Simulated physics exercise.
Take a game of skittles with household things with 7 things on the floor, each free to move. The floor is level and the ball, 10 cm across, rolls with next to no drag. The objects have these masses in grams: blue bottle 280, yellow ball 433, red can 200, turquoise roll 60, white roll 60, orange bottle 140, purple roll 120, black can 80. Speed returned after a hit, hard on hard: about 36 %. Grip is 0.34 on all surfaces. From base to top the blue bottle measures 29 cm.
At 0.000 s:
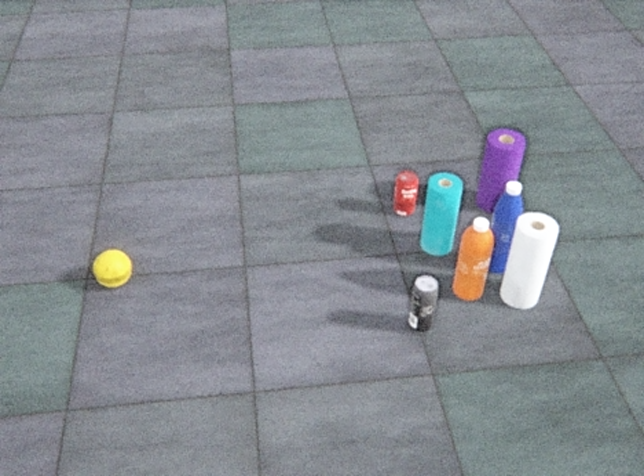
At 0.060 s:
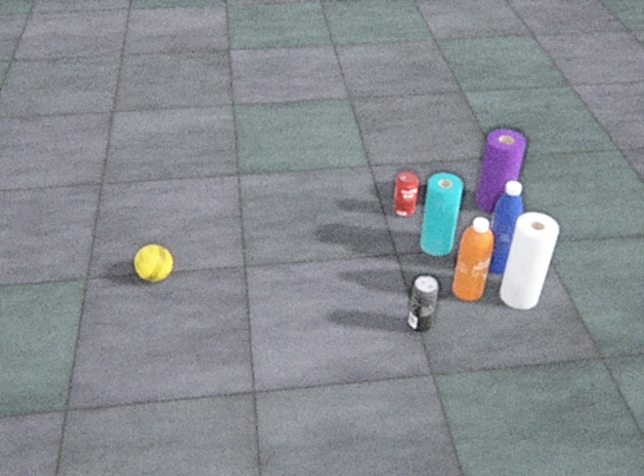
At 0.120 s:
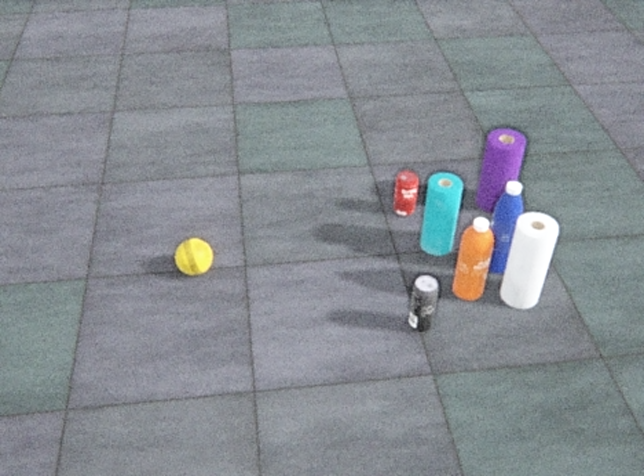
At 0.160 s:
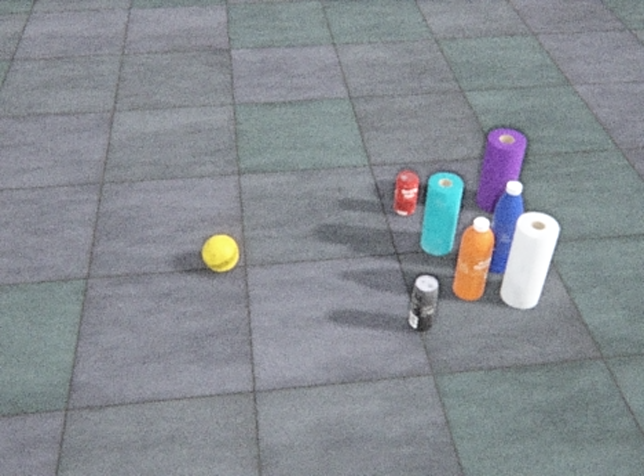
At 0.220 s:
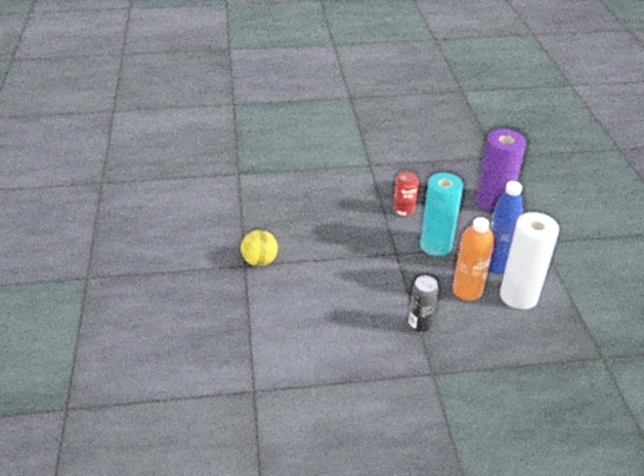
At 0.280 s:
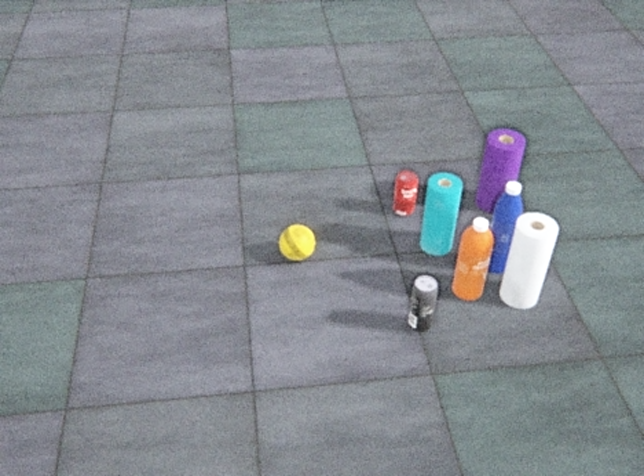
On a gray and green tiled floor, a yellow ball rolled steadily from the left toward a cluster of upright bottles, cans and colored rolls, covering about half the width of the view.
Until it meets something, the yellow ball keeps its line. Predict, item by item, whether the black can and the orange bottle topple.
The black can does not topple. The orange bottle does not topple.
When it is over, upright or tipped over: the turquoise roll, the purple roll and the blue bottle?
Final state - turquoise roll: Goes over; purple roll: Goes over; blue bottle: Remains on its base.
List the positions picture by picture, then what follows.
In the first picture, ball has run 0 cm; yellow ball (112, 269); black can (423, 305); orange bottle (474, 258).
In the second picture, ball has run 11 cm; yellow ball (153, 263); turquoise roll (440, 215).
In the third picture, ball has run 23 cm; yellow ball (194, 257); purple roll (500, 172).
In the fourth picture, ball has run 30 cm; yellow ball (221, 253); red can (406, 194).
In the fifth picture, ball has run 41 cm; yellow ball (259, 248); white roll (528, 262).
In the sixth picture, ball has run 53 cm; yellow ball (297, 243); black can (423, 306); orange bottle (474, 258).
After 0.78 s, ball has run 135 cm; yellow ball near (553, 204); turquoise roll on its side; purple roll leaning 6°.
After 1.48 s, turquoise roll on its side; purple roll on its side.
By the end (2.5 s), tipped over on the floor, turquoise roll and purple roll; the other 5 in place, give or take 8 cm. Seen from the same camera at the end, black can near (423, 306), orange bottle near (474, 257).
